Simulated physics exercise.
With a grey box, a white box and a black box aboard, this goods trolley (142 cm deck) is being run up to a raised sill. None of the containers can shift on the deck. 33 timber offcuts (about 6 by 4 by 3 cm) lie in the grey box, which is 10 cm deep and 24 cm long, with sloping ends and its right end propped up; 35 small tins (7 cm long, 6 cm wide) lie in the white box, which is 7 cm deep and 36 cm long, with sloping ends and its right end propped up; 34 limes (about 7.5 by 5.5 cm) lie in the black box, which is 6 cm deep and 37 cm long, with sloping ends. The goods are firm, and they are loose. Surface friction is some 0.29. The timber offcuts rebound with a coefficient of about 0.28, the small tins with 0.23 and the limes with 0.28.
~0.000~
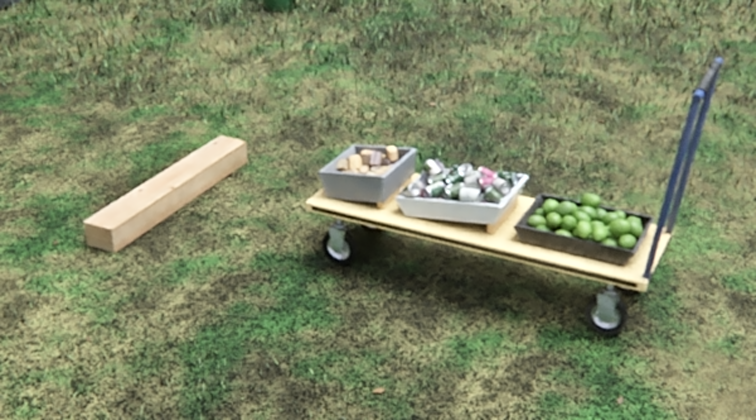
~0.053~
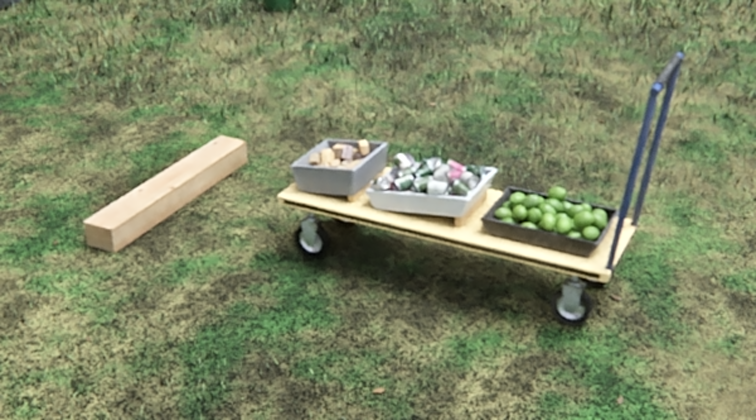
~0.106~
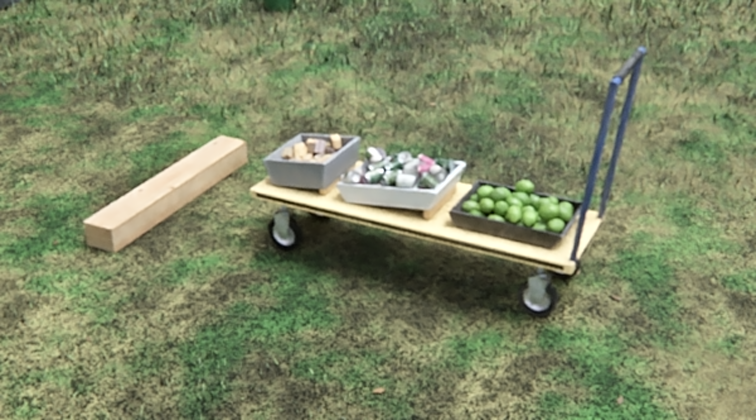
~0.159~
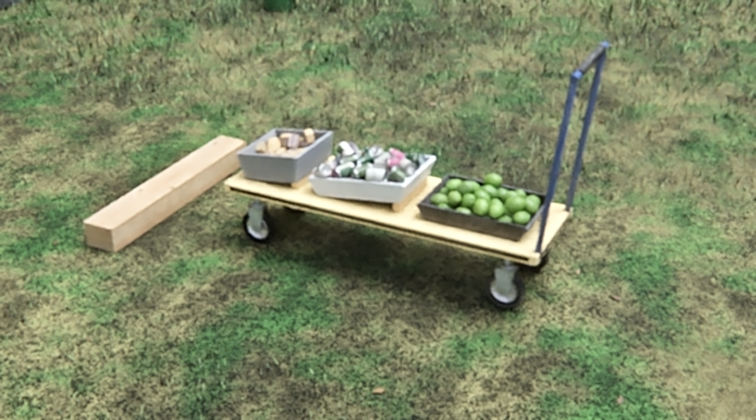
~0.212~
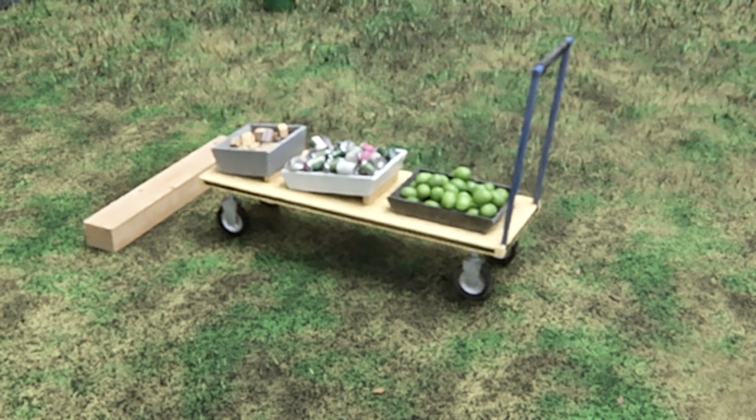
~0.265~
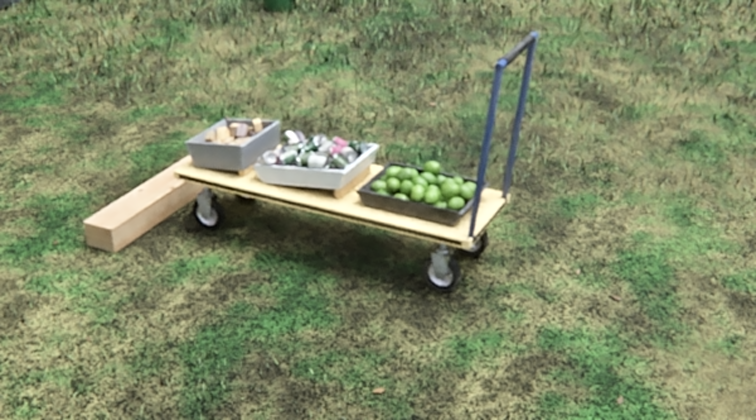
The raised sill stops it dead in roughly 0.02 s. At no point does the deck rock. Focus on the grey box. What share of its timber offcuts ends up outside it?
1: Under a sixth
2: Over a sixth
1, under a sixth.
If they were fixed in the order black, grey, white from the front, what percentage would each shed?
Grey box 10 %, white box 40 %, black box 50 %.
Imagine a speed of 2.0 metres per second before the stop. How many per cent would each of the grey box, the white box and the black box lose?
Grey box 0 %, white box 30 %, black box 30 %.
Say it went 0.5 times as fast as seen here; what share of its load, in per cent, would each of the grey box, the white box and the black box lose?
In that case the grey box sheds 0 per cent, the white box 10 per cent and the black box 10 per cent.
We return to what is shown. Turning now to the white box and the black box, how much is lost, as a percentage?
Load lost - white box: 50 %; black box: 45 %.
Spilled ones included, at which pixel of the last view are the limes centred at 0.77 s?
They're centred near (352, 174).
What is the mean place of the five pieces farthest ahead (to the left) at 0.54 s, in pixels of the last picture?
Roughly at (178, 127).
After 0.32 s, the wheels strike.
After 0.42 s, grey box 33 in, 0 out, white box 33 in, 2 out and black box 30 in, 4 out.
After 0.54 s, grey box 32 in, 1 out, white box 25 in, 10 out and black box 21 in, 13 out.
After 0.77 s, grey box 32 in, 1 out, white box 21 in, 14 out and black box 18 in, 16 out.
Final count (at 1.27 s), grey box 32 in, 1 out, white box 18 in, 17 out and black box 18 in, 16 out. Asked share, 1 of 33, 3 per cent.
